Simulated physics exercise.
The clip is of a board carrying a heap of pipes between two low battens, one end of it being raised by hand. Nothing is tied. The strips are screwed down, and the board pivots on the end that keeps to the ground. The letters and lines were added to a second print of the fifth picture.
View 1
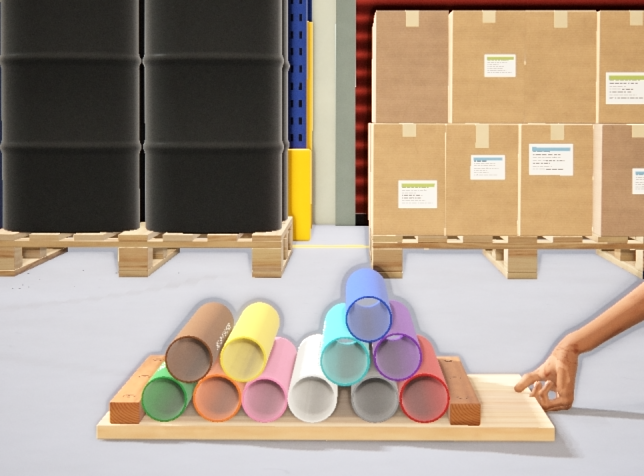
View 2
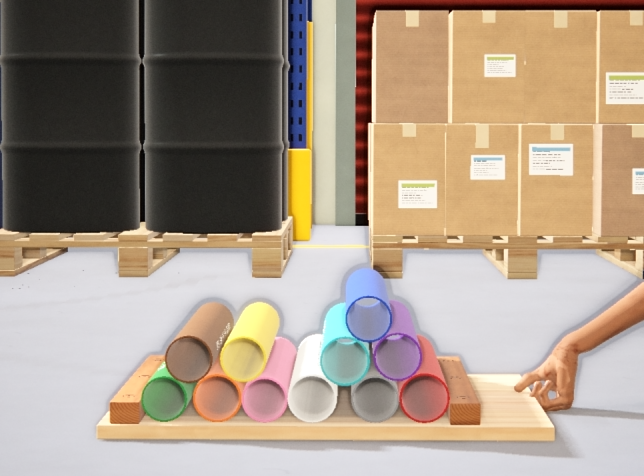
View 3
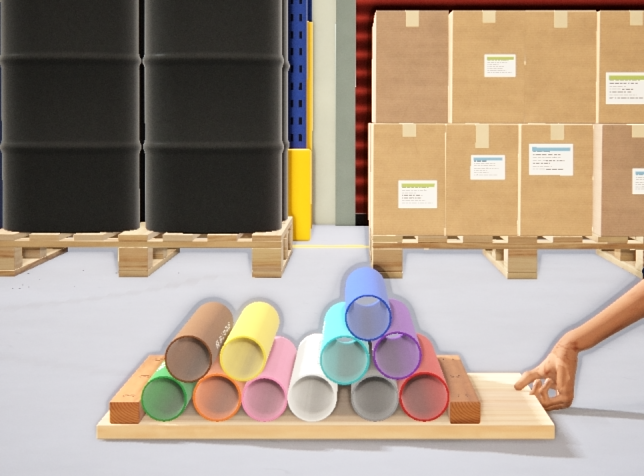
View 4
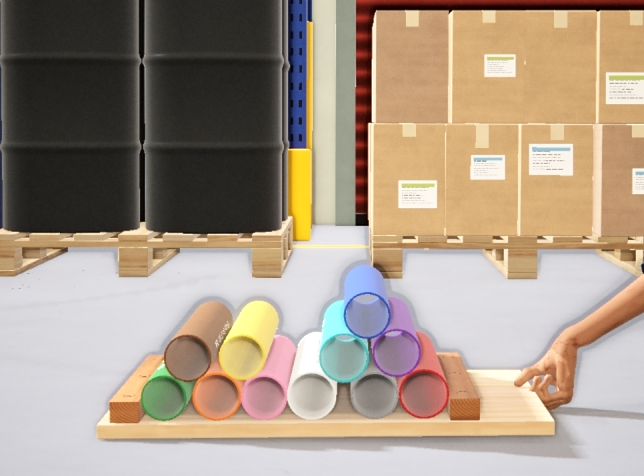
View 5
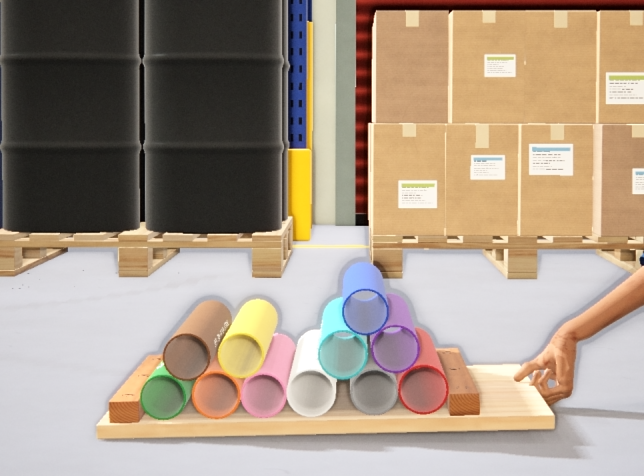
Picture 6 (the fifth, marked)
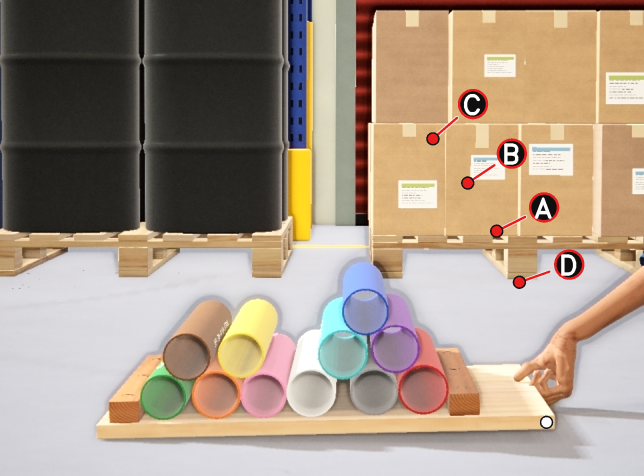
The clip shows a wooden board holding a stack of colourful pipes between two low wooden strips, in front of black drums and cardboard boxes, as a hand at the right slightly raises that end and the pipes barely shift.
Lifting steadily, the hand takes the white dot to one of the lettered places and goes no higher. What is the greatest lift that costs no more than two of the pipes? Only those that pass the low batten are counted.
Stop at D.
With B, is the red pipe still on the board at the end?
The red pipe: Yes.
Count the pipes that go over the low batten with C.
With C, five.
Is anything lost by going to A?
Yes, at A.
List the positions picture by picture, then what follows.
Pink pipe (265, 400); white pipe (312, 398); grey pipe (375, 399), in the first picture.
Grey pipe (375, 399); red pipe (425, 398), in the second picture.
Board (328, 393); grey pipe (375, 398); red pipe (425, 396); blue pipe (368, 317), in the third picture.
Board (328, 391); green pipe (164, 398); orange pipe (217, 397), in the fourth picture.
Board (327, 388); green pipe (163, 397); orange pipe (216, 395), in the fifth picture.
On the marked copy, A at (497, 231); B at (468, 183); C at (433, 139); D at (519, 282); the white dot at (546, 422).
Taking D. A third of the way, board at 14°.
Two thirds of the way, board at 20°.
When it is over, board at 20°, none over the low batten.
As for the rest, A five over the low batten; B five over the low batten; C five over the low batten.
